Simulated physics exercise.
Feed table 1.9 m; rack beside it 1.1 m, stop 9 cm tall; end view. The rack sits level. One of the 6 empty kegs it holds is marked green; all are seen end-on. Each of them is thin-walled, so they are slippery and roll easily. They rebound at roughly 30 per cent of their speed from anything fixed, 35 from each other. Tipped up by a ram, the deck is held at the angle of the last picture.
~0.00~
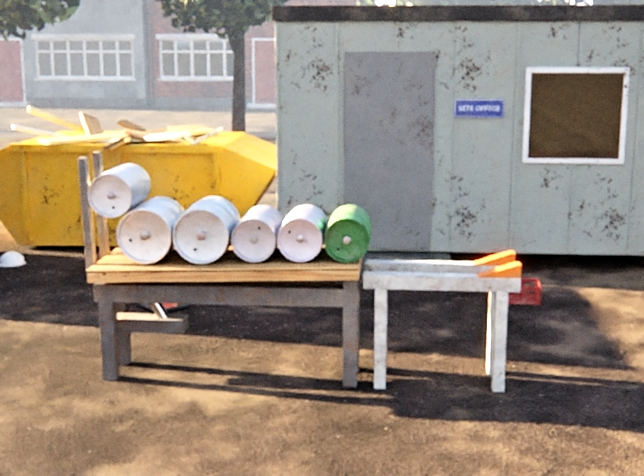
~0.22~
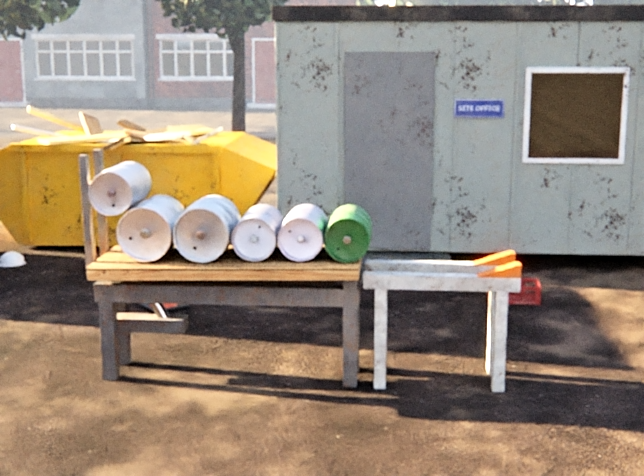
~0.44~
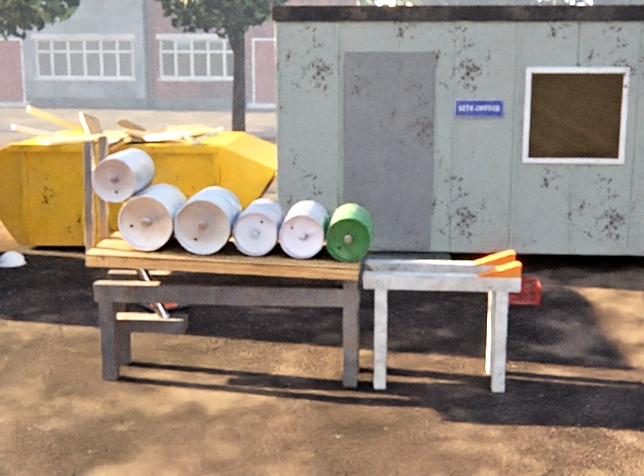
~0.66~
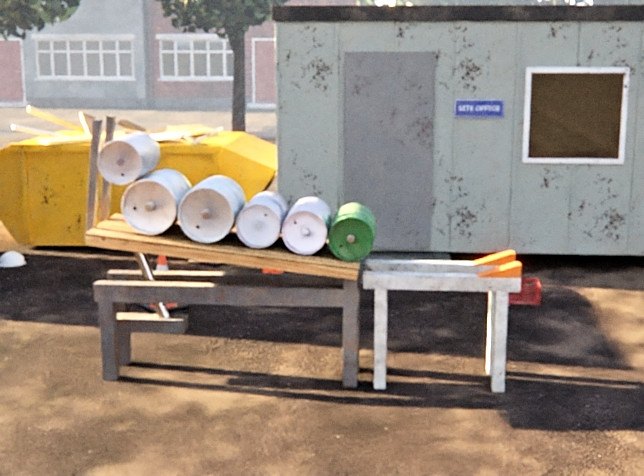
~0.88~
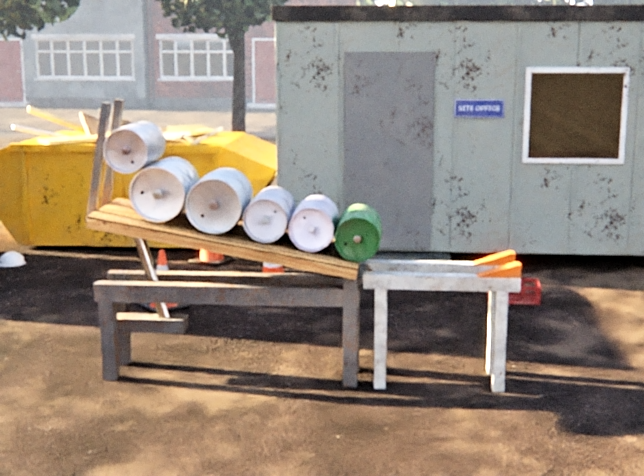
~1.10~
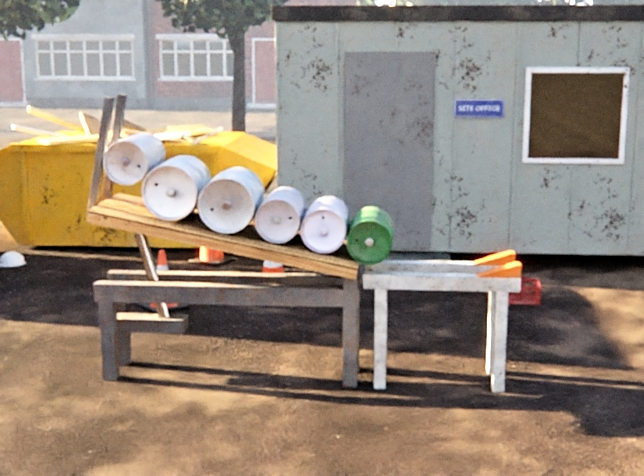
The clip opens on a row of white drums and one green drum lying on a wooden deck beside a low white rack, with another white drum raised at the left. The deck's left end lifts, tilting it down toward the rack, and the drums shift slightly right, the green one reaching the rack's edge.
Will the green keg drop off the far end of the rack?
That one departs the rack.
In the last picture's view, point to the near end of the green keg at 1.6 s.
I'd put it somewhere around (420, 253) in that view.
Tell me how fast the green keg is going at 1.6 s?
Its speed is roughly 0.8 m/s.
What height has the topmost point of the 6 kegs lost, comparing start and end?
The top drops by around 20 cm.
After 1.6 s, green is on the rack, 70 cm from the rack's far end, rolling right; 0 of 6 over the stop.
After 2.1 s, green is on the rack, 25 cm from the rack's far end, rolling right; 0 of 6 over the stop.
After 2.7 s, green is over the stop and falling; 1 of 6 over the stop.
At rest (5.0 s), green is over the stop, on the ground; 1 of 6 over the stop.
